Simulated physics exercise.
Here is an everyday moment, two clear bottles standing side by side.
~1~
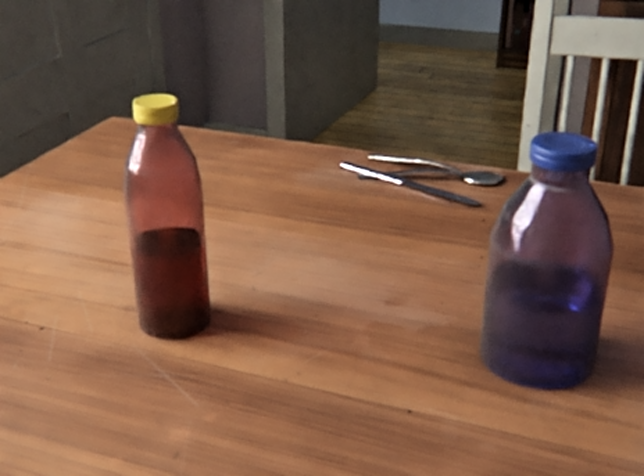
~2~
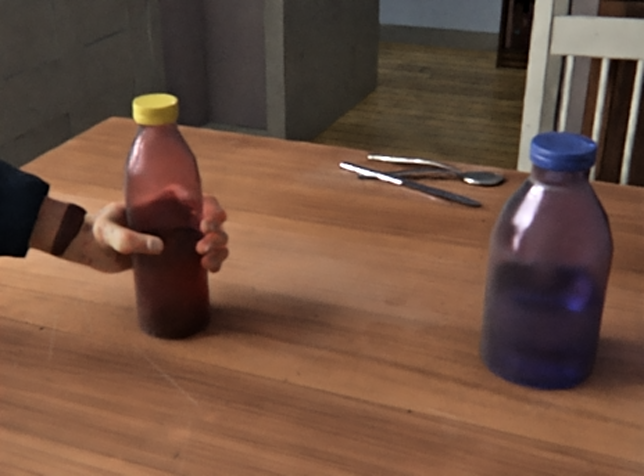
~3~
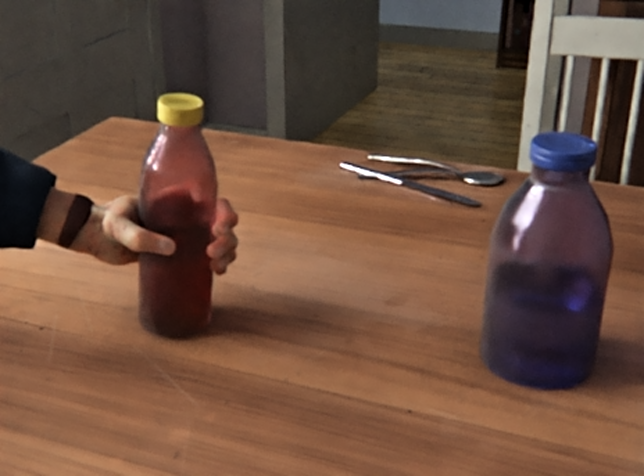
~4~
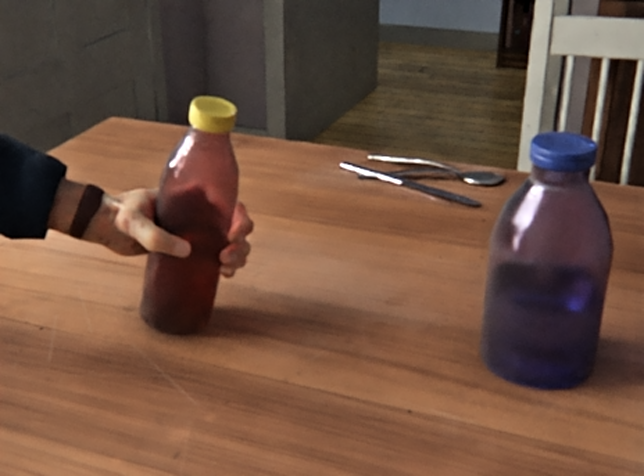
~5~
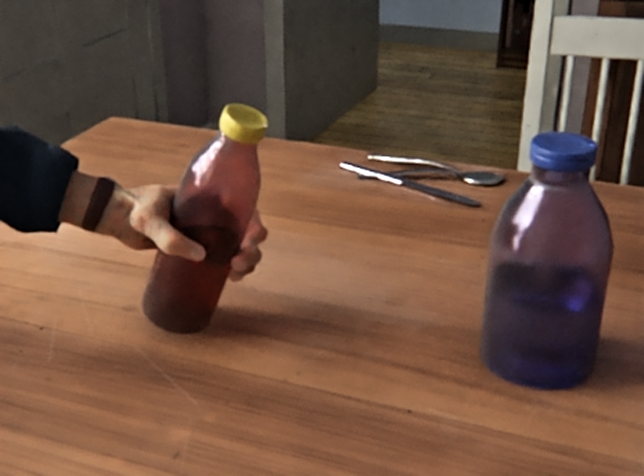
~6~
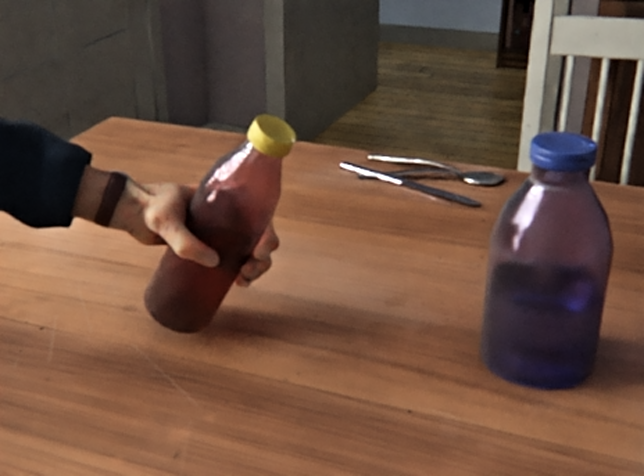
In the video, a red bottle with a yellow cap and a blue-capped bottle stand on a wooden table near cutlery; a hand enters from the left, grasps the red bottle and gradually tilts it to the right.
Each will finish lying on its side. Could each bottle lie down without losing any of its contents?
Left bottle: Yes; right bottle: Yes.
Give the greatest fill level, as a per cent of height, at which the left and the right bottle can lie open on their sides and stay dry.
Fill limits, in order: Roughly 22 % and 18 %.
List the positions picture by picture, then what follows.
In the first picture, both stand upright; left bottle (166, 216) about a third full, capped; right bottle (549, 254) about a third full, capped.
In the second picture, a hand takes the left bottle; left bottle about a third full, surface at (168, 241); right bottle about a third full, surface at (545, 283).
In the third picture, the left bottle tips; left bottle (177, 215) about a third full; right bottle (549, 254) about a third full.
In the fourth picture, the left bottle tips; left bottle about a third full, surface at (189, 239); right bottle about a third full, surface at (545, 283).
In the fifth picture, the left bottle tips; left bottle (209, 219) tipped 20°; right bottle (549, 254) about a third full.
In the sixth picture, the left bottle tips; left bottle (224, 223) tipped 30°, capped; right bottle about a third full, surface at (545, 283), capped.
Shortly, the left bottle is nearly down; left bottle, no leak.
Then, the left bottle lies flat; left bottle, no leak.
At the finish, both lie flat; left bottle, no leak; right bottle, no leak.
